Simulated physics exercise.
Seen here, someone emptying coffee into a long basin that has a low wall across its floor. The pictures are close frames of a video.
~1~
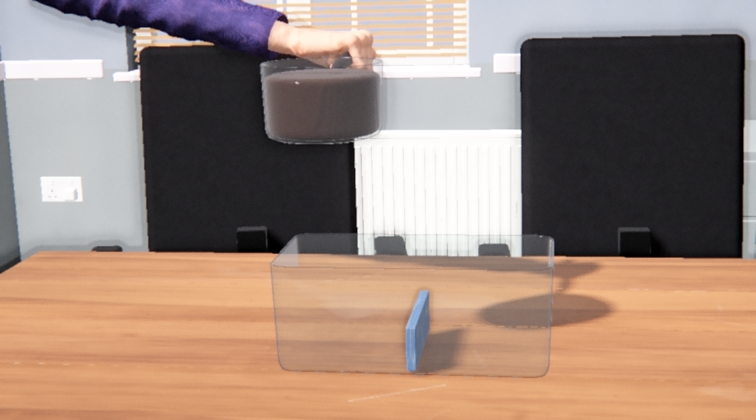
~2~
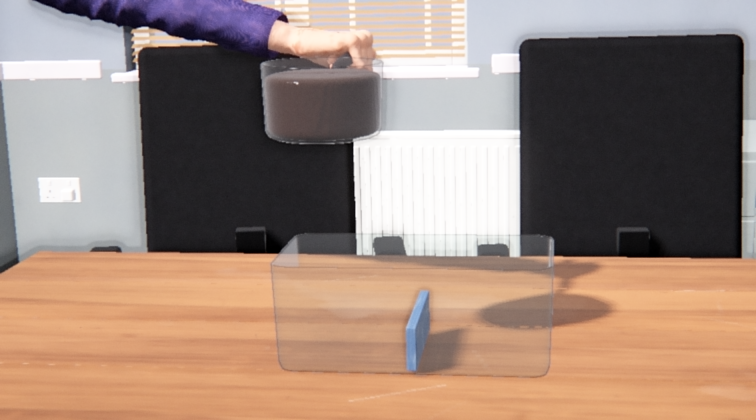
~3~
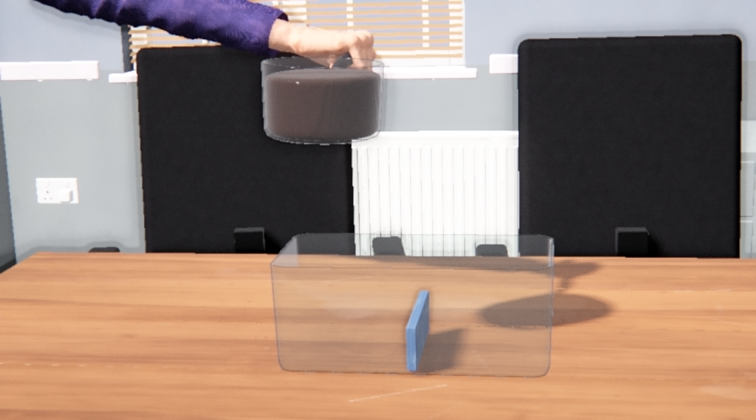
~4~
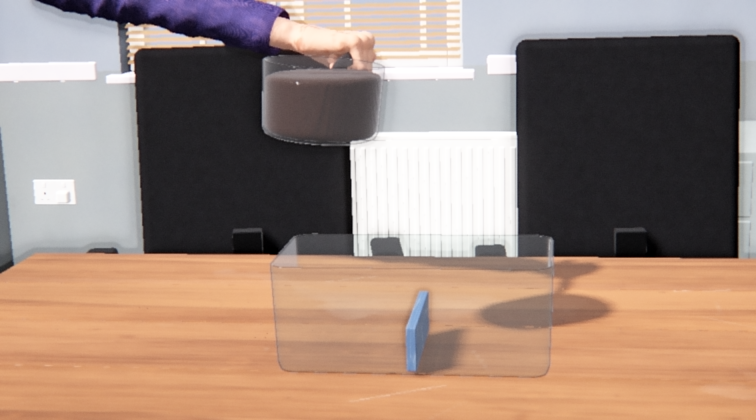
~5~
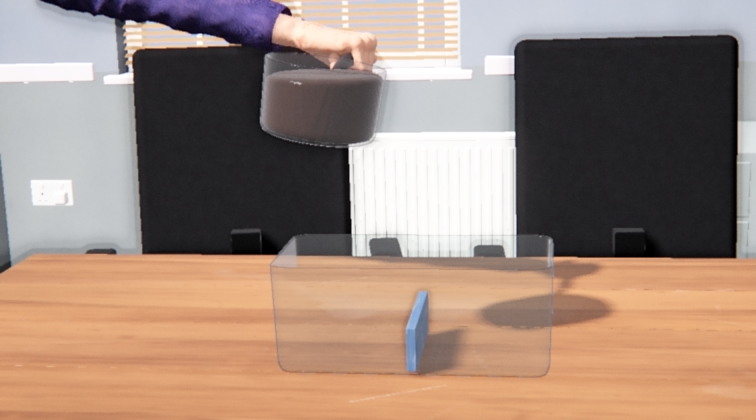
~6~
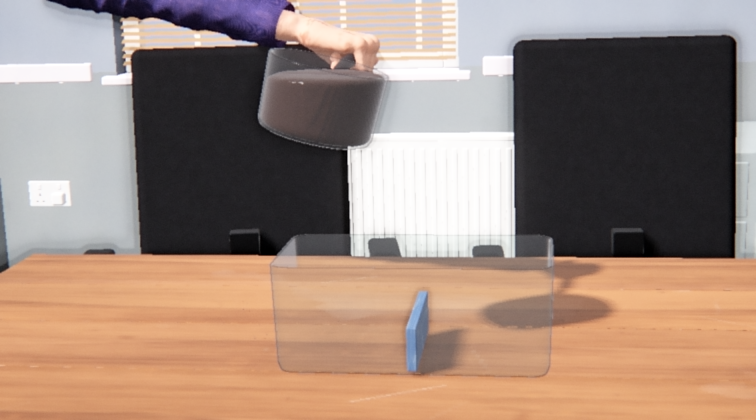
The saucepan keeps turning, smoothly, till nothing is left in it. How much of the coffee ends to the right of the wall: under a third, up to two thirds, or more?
The share right of the wall is more than two thirds.
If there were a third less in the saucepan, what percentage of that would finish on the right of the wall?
Close to 65 per cent.
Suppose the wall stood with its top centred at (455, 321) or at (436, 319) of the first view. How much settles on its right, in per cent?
First some 45, then 60 per cent.
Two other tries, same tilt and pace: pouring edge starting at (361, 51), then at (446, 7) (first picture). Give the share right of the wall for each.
Near 65 % and 65 %.
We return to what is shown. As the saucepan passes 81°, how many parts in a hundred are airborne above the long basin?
It comes to 40 per cent or so.
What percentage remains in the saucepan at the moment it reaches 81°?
It comes to 50 per cent or so.
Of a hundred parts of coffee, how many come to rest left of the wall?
Near 20 %.
A moment on, the saucepan is tipped on its side and 52 per cent is still to pour, 0 is left of the wall and 7 right of it.
Next, the saucepan is tipped right over and 7 per cent is still to pour, 7 is left of the wall and 73 right of it.
Then the saucepan is tipped right over and 0 per cent is still to pour, 21 is left of the wall and 77 right of it.
Later the saucepan is tipped right over and 0 per cent is still to pour, 22 is left of the wall and 77 right of it.
In the end 22 per cent lies left of the wall, 77 right of it and 1 outside.
